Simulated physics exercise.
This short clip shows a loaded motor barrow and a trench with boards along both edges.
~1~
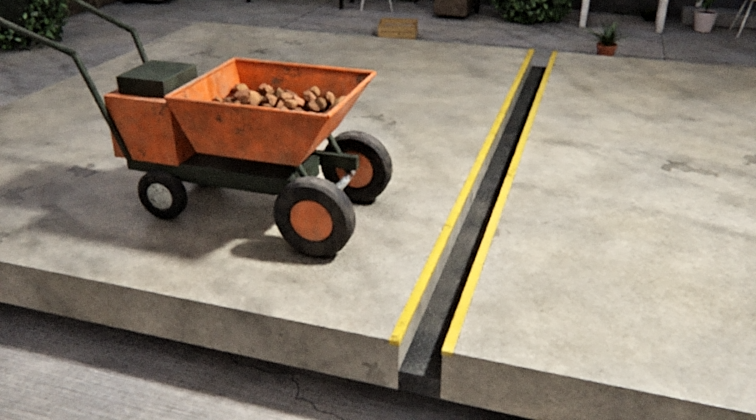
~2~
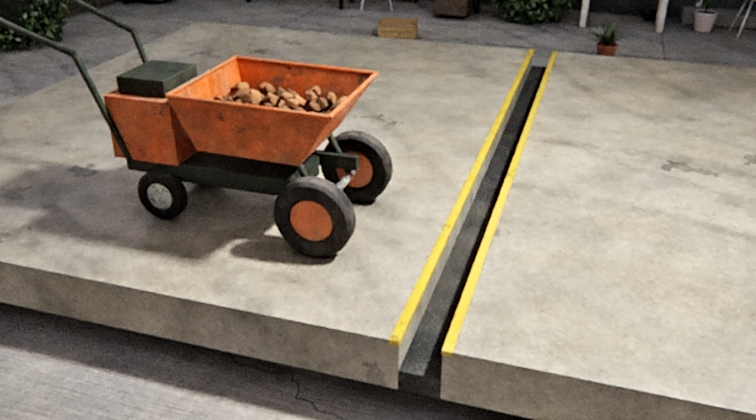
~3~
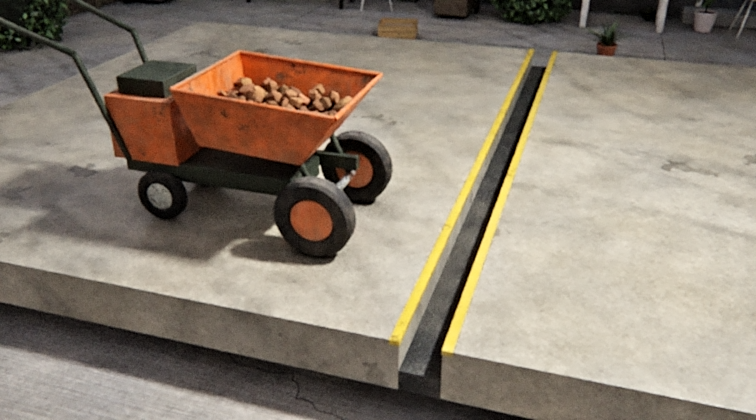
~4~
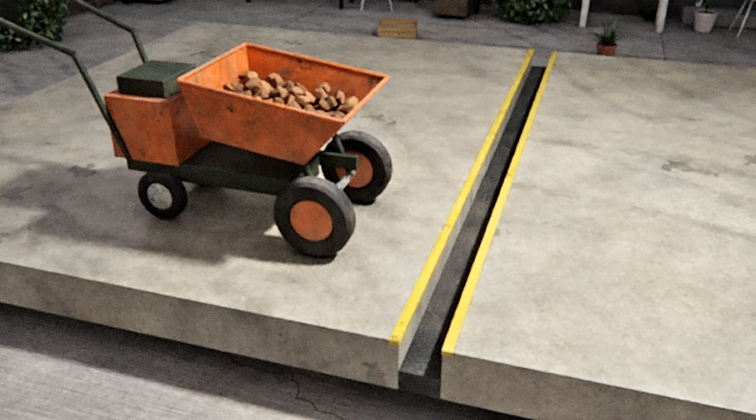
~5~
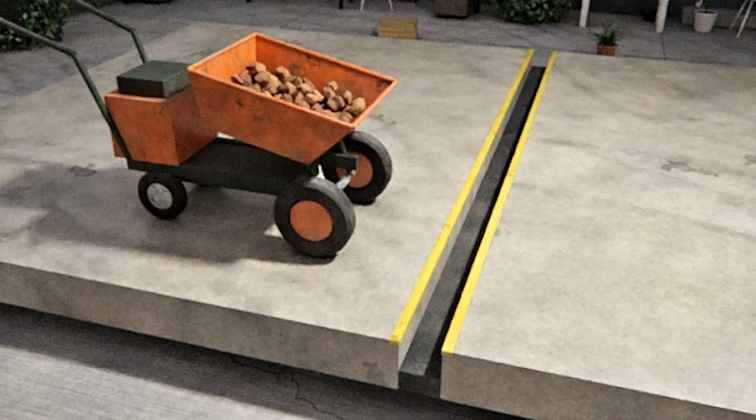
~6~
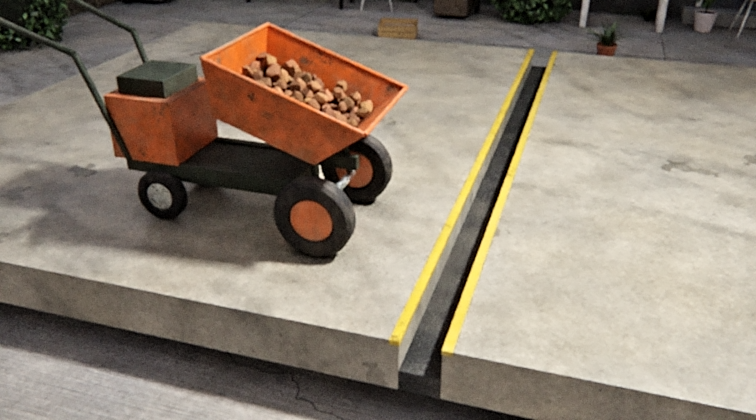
An orange motor barrow with dark green handles stands at left on a pale concrete slab, seen from above at an angle, with potted plants behind. Brown clods fill its skip, and to the right a narrow dark trench runs between yellow-edged boards. The skip starts level, then gradually tips forward to the right, its rear rising, while the wheels and camera stay still.
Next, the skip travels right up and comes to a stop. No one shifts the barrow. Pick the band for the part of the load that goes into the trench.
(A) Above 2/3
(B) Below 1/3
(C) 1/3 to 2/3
1/3 to 2/3 (C).
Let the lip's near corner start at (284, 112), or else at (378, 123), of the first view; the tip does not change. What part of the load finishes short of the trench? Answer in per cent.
First try: Some 40 %; second try: 0 %.
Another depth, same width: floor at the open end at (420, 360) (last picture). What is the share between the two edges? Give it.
The share comes to around 50 percent.
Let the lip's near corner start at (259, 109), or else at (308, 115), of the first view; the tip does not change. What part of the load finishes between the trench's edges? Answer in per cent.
Near 40 % and 60 %.
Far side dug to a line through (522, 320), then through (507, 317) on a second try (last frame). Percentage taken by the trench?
100 %, 100 %.
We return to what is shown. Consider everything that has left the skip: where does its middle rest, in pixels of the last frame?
Resting centre, last frame: Roughly (475, 239).
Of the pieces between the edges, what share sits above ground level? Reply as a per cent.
Roughly 25 percent.
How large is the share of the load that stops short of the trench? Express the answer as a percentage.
My estimate is around 5 percent.
Soon after the last picture, skip tipped steeply; all in the skip.
A little later, skip tipped right over; most in the skip; a small part in or heaped over the trench; a stray few beyond it; a small part falling.
Later still, skip tipped right over; a small part in the skip; about half in or heaped over the trench; about a third beyond it.
By the end, skip tipped right over; a small part short of the trench; about half in or heaped over the trench; about a third beyond it.
